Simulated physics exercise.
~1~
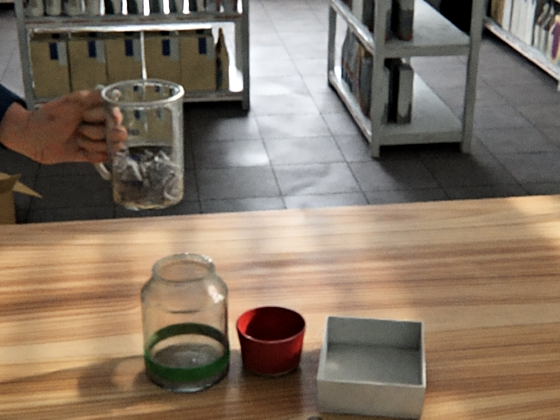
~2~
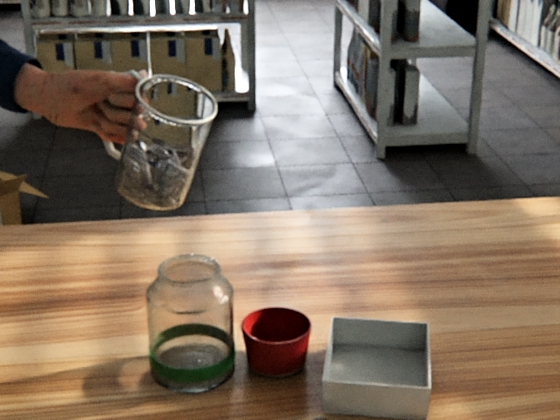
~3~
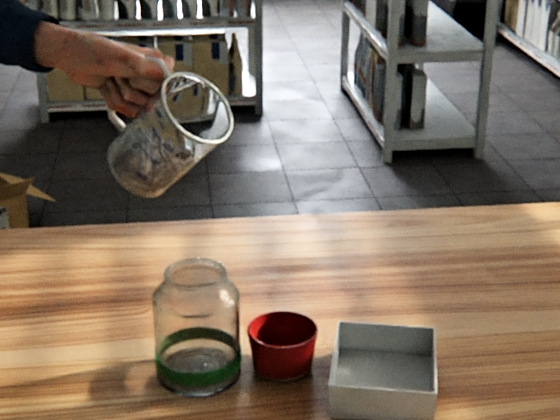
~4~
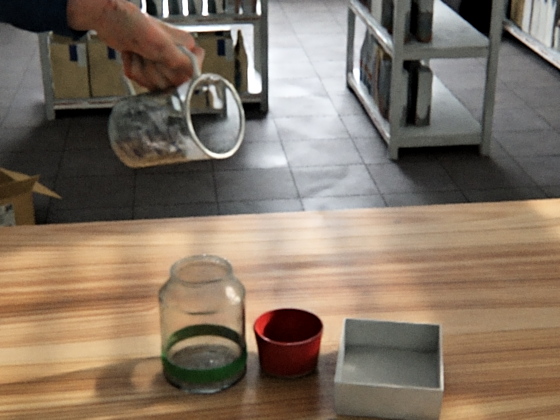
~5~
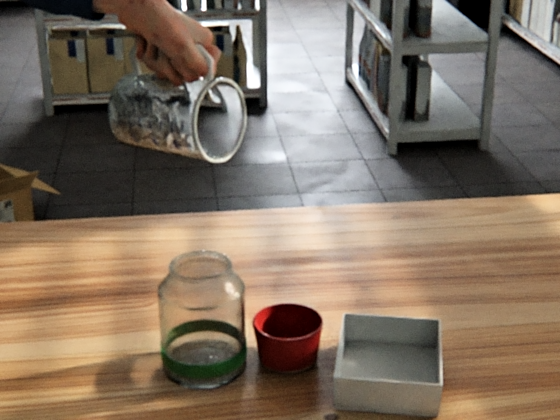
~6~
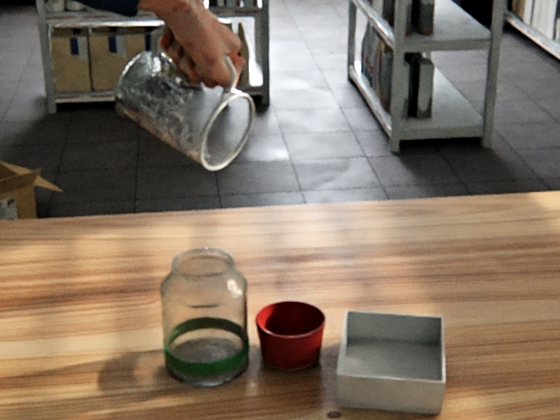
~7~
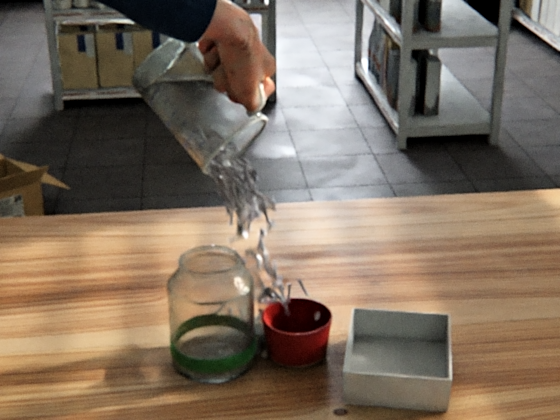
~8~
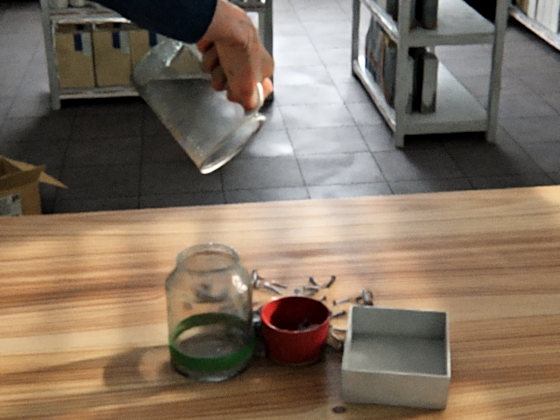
Wooden table near shelves, hand tipping a glass jug of metal screws, some landing in the red dish, most scattering around it.
